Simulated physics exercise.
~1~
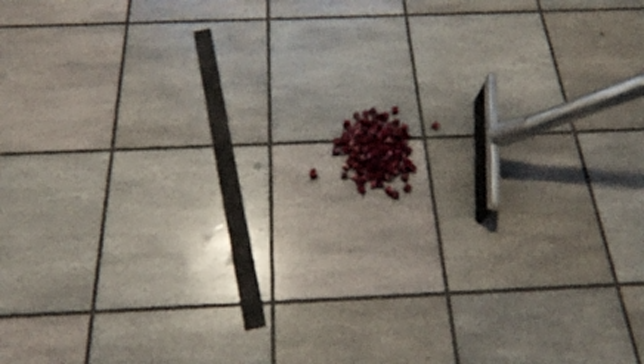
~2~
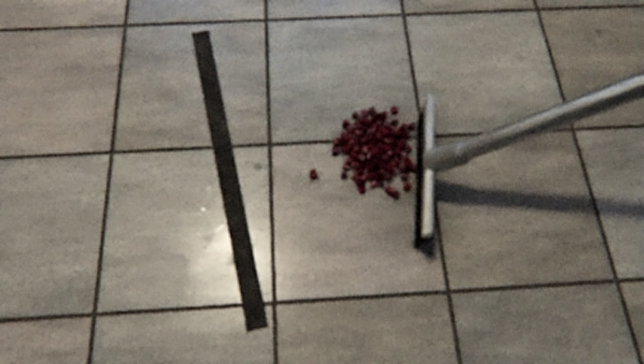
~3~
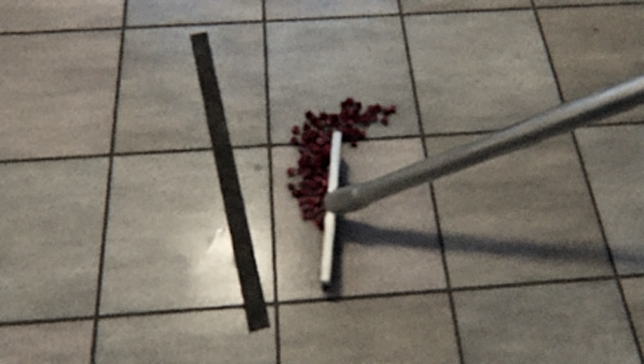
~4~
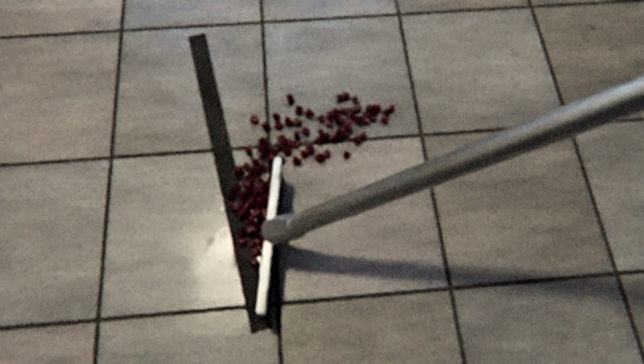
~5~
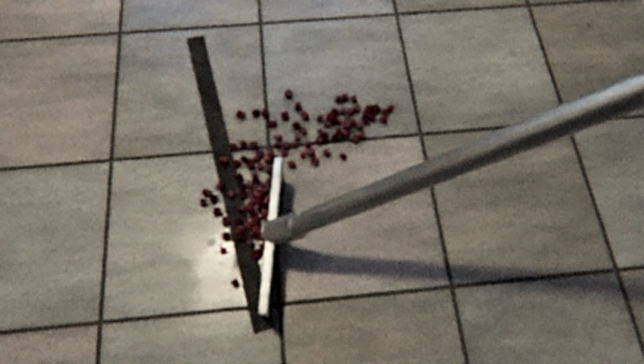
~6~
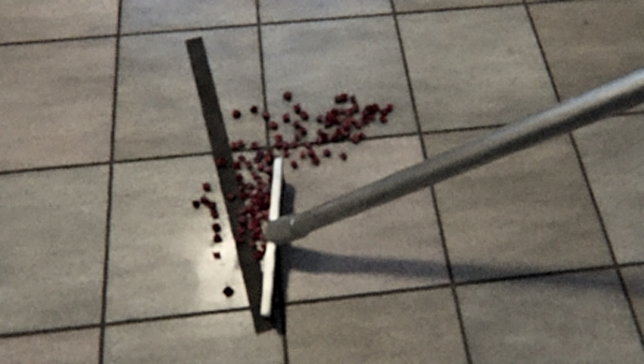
Squeegee pushing dark red beetroot cubes left across a tiled floor, stopping at a dark strip as a few scatter past it.
